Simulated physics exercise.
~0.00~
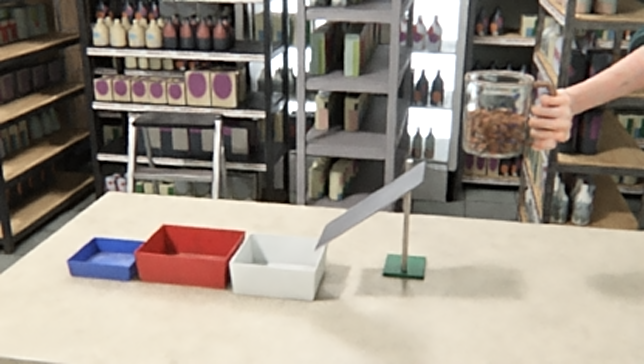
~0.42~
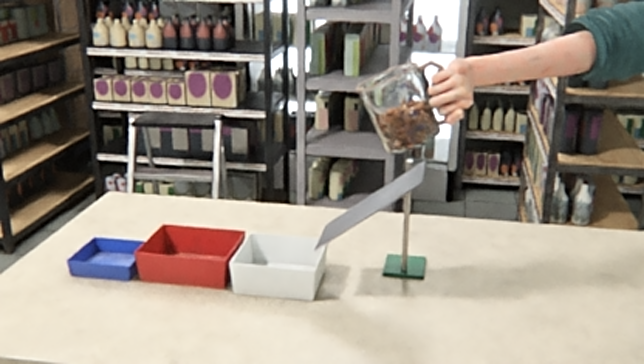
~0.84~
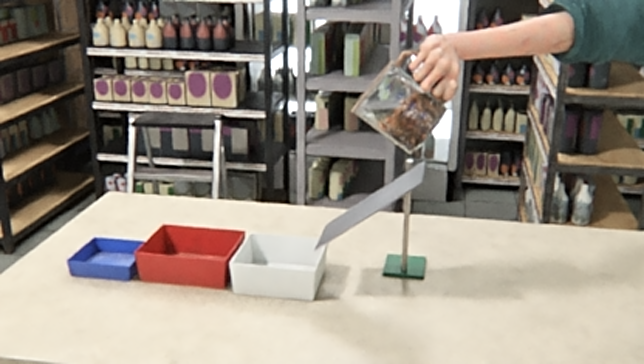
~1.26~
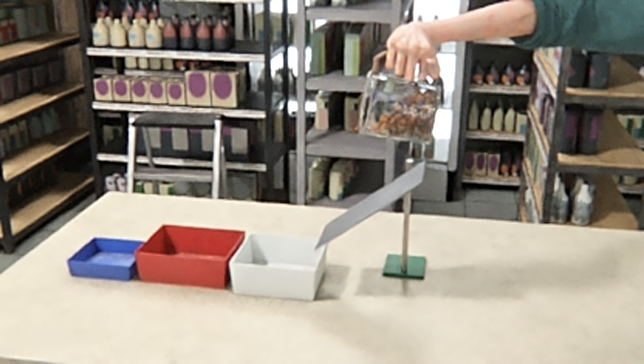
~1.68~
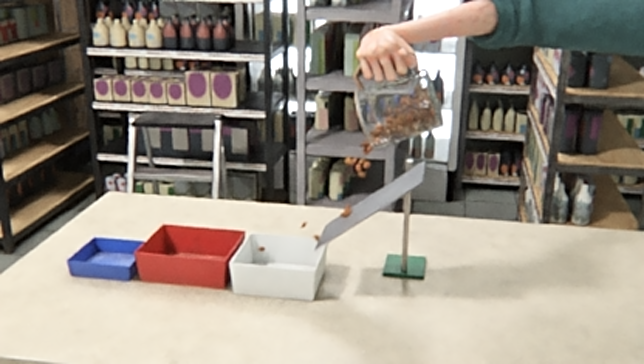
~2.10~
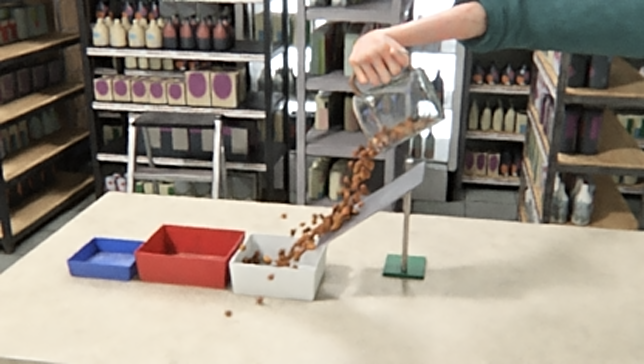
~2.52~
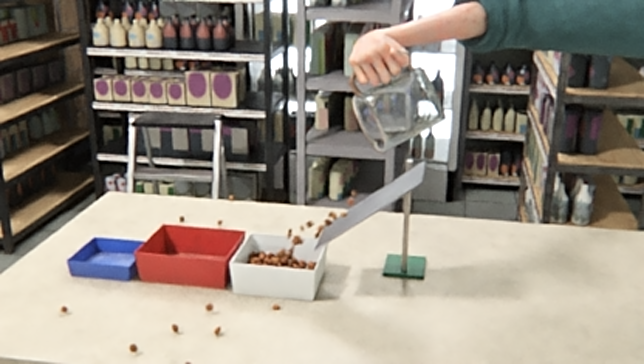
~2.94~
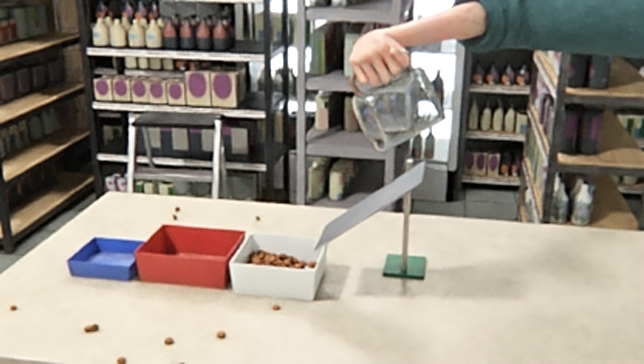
The clip opens on a pale table with blue, red and white tins in a row, a tilted slope on a green-based stand, and a hand holding a clear jug of brown kibble at the right. The hand carries the jug left above the slope and tips it increasingly. A few pieces fall first, then a thick stream rushes down the slope into the white tin. Some pieces bounce out and scatter across the table as the jug empties. Finally, most of the kibble rests in the white tin, a few bits lie around the table, and the hand still holds the empty, tipped jug.
